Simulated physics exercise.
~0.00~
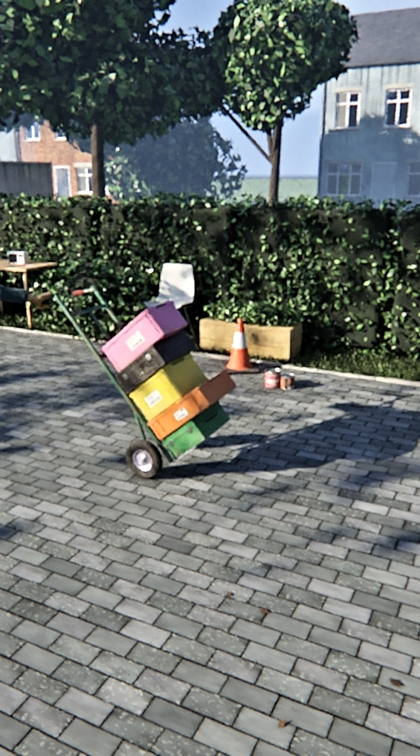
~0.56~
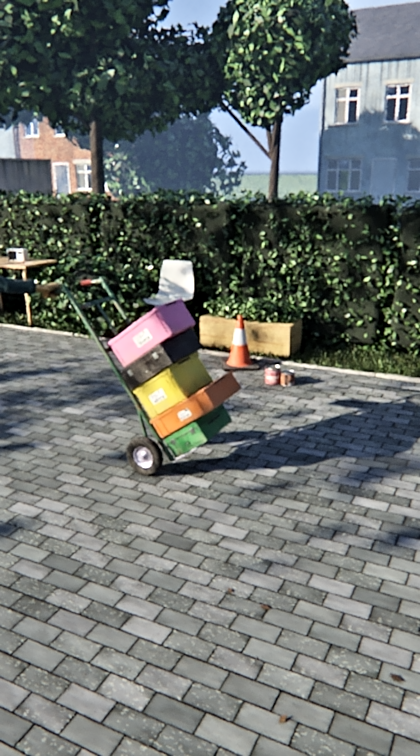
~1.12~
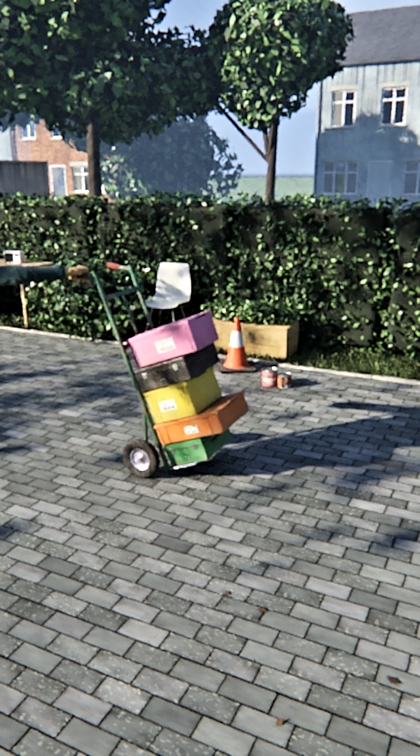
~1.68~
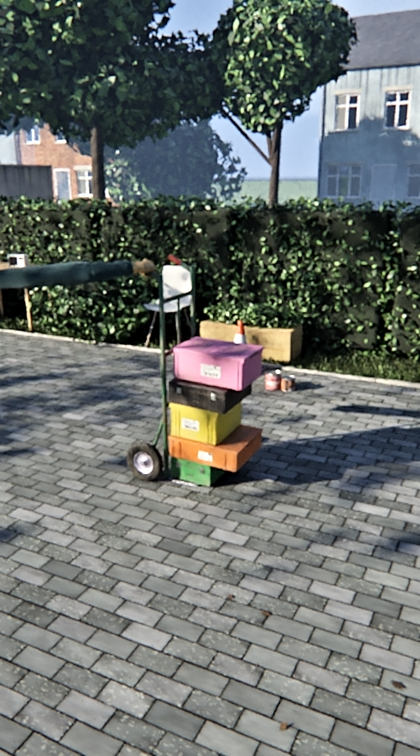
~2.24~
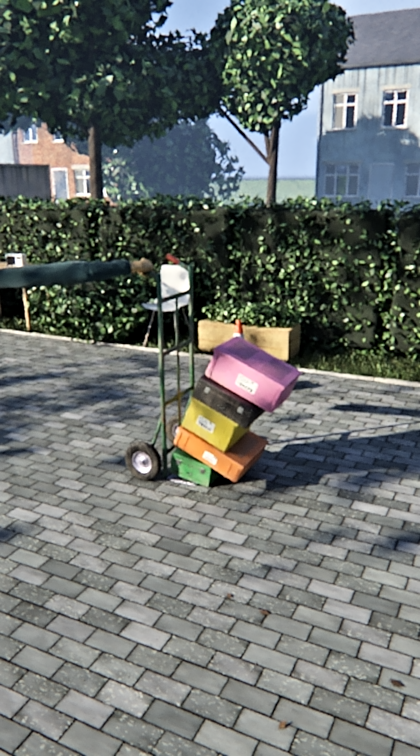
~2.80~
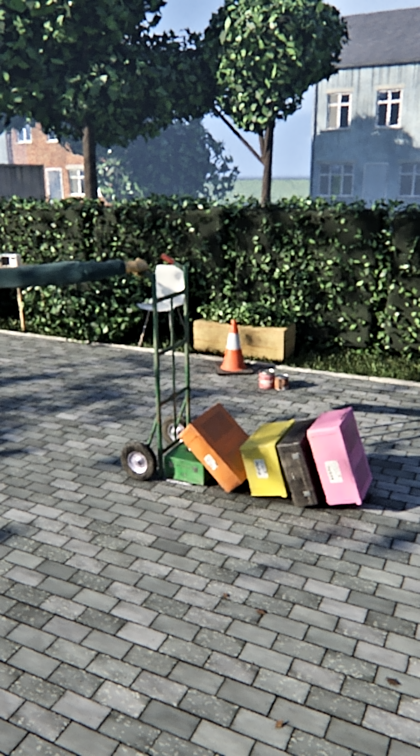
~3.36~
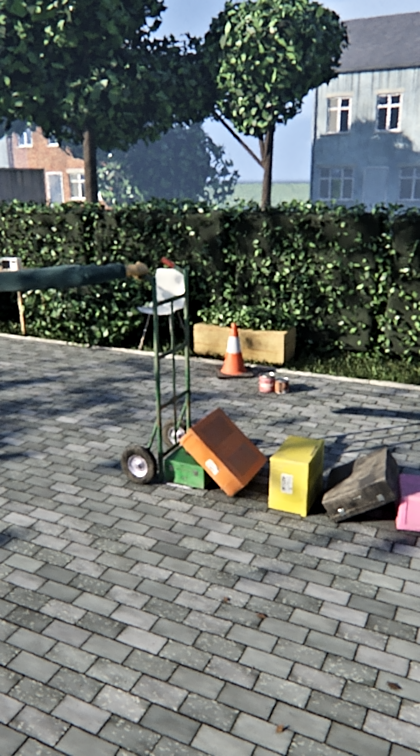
Sack truck swinging upright on paving, its stacked boxes toppling right, pink, black and yellow tumbling off, orange leaning beside green.
